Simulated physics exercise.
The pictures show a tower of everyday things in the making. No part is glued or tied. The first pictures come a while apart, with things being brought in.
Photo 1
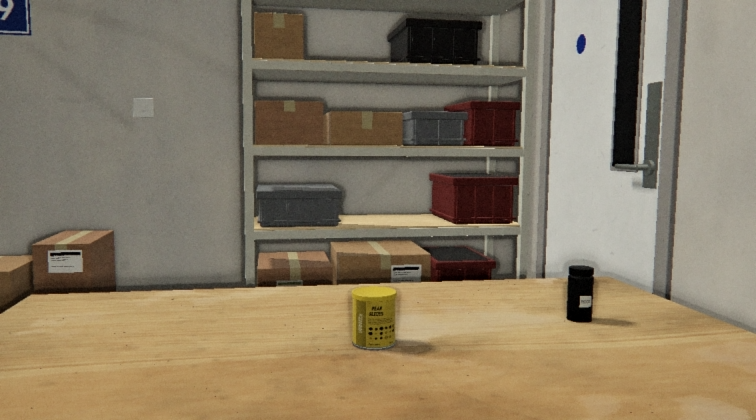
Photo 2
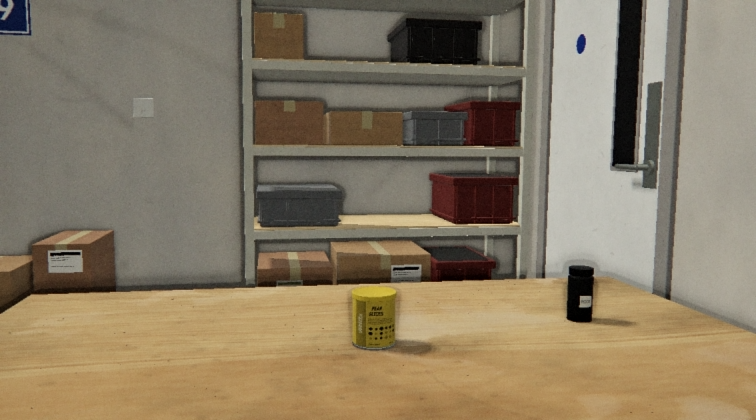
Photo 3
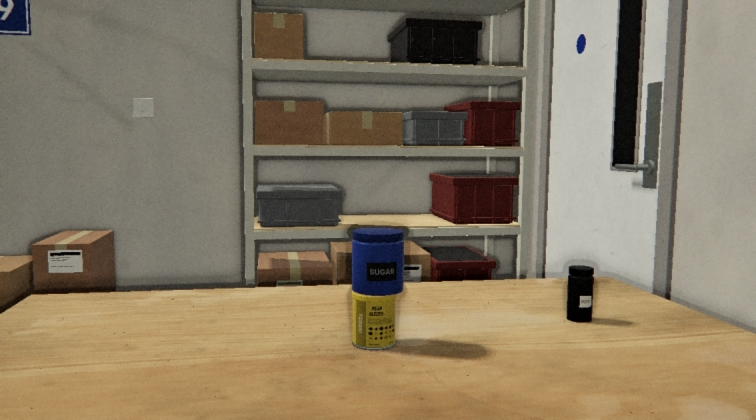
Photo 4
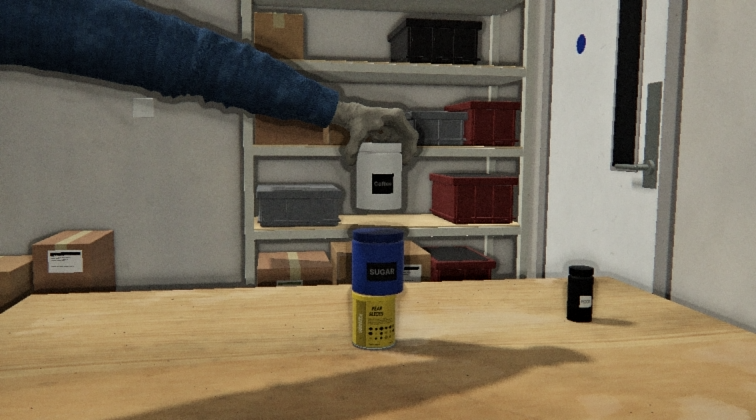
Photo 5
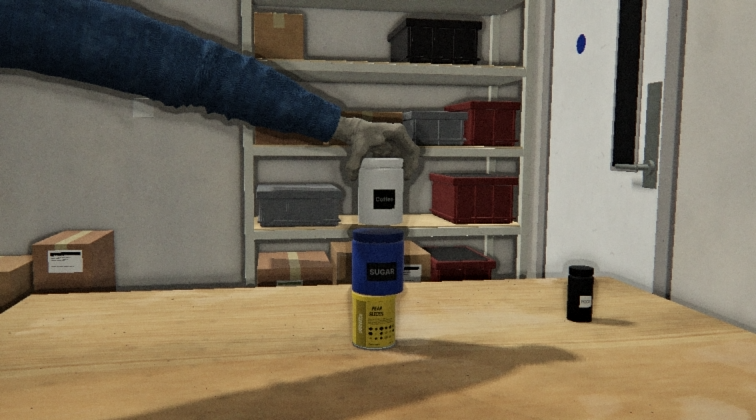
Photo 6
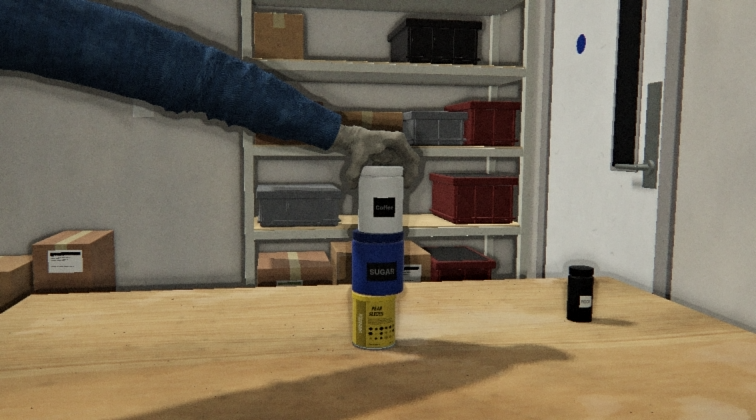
A blue jar labelled sugar appears on top of a yellow tin at the middle of a wooden table, in a storeroom seen from a still, front-on view. A black shaker stands to the right, with shelves of boxes and crates and a door behind. A gloved hand on a blue-sleeved arm reaches in from the left and lowers a white jar onto the blue one.
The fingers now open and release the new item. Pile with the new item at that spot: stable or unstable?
The pile will stay secure.
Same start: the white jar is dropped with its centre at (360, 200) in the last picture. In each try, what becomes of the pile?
What happens next is that it remains steady.
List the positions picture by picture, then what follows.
The last thing is not in view yet; black shaker (580, 294), in the first frame.
The last thing is not in view yet; yellow tin (374, 317), in the second frame.
The last thing is not in view yet; blue jar (378, 260), in the third frame.
Still above its spot; white jar (379, 175); black shaker (580, 294), in the fourth frame.
Still above its spot; white jar (381, 190); yellow tin (374, 317), in the fifth frame.
In place under the hand; white jar (381, 199); blue jar (378, 260), in the sixth frame.
Then, 0.50 s on from there, no change.
Then, 1.30 s on from there, white jar resting near (381, 199).
In the end, all 4 unmoved. At the end, from the last picture's camera, white jar near (381, 199). The pile holds.
